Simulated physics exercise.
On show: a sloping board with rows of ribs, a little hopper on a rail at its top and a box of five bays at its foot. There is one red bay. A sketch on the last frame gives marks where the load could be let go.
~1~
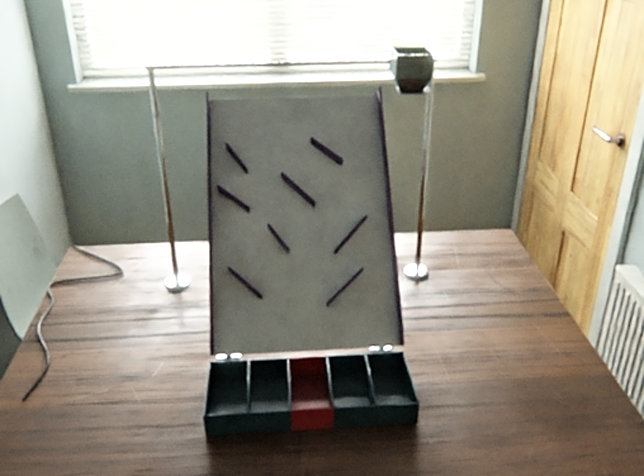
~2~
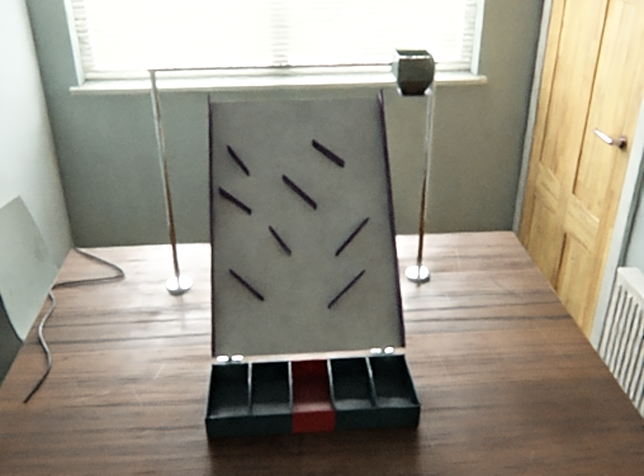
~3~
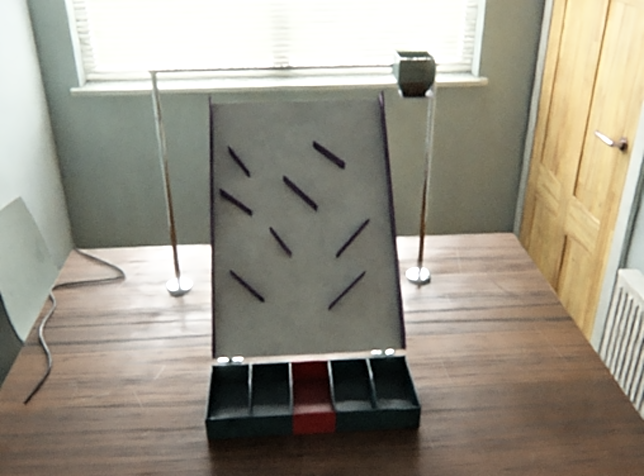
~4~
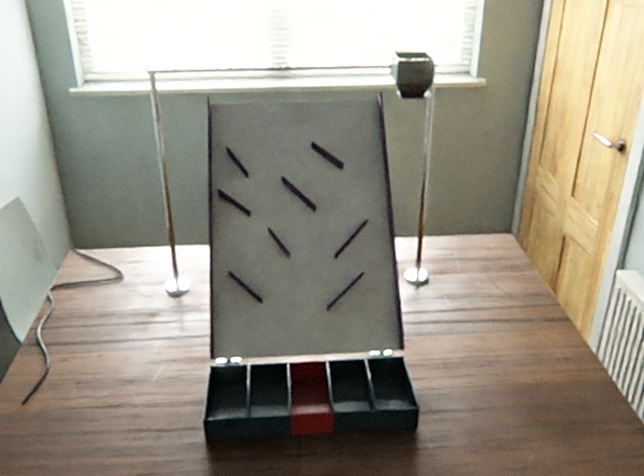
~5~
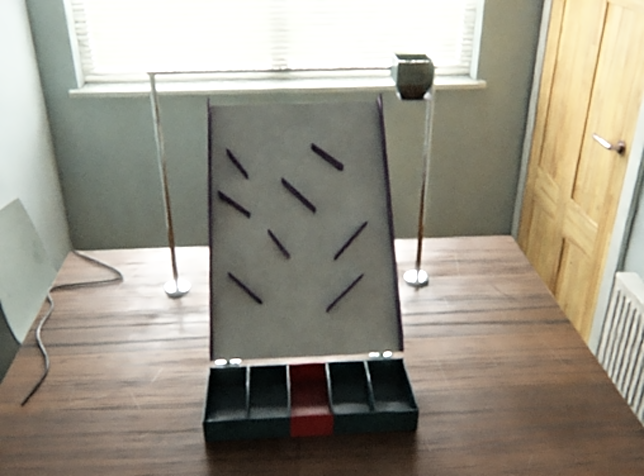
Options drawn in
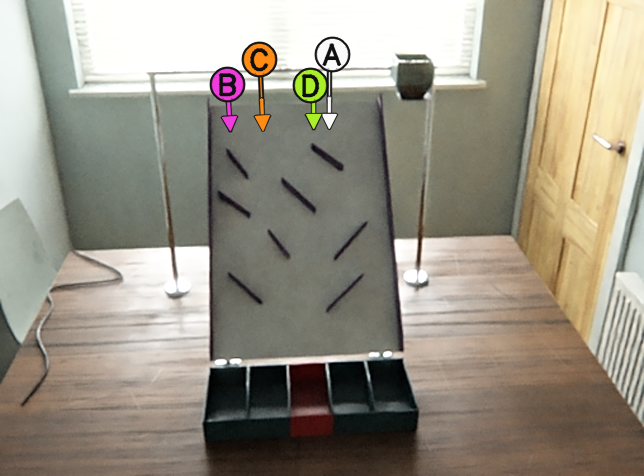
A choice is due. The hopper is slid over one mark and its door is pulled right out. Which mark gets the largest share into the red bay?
The best mark is C.
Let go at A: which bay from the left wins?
The fifth.
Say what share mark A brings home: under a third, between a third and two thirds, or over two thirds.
Under a third.
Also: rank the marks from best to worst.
Best to worst: C, B, D, A.
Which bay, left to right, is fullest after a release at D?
The fifth.
On the marked copy, mark A meets the board at (329, 123); mark B meets the board at (230, 125); mark C meets the board at (262, 125); mark D meets the board at (313, 123).
For mark A, about a tenth in the red bay, almost all in other bays, just a few outside the box.
For mark B, roughly two thirds in the red bay, roughly a third in other bays.
For mark C, the larger part in the red bay, roughly a quarter in other bays.
For mark D, roughly a quarter in the red bay, the larger part in other bays.
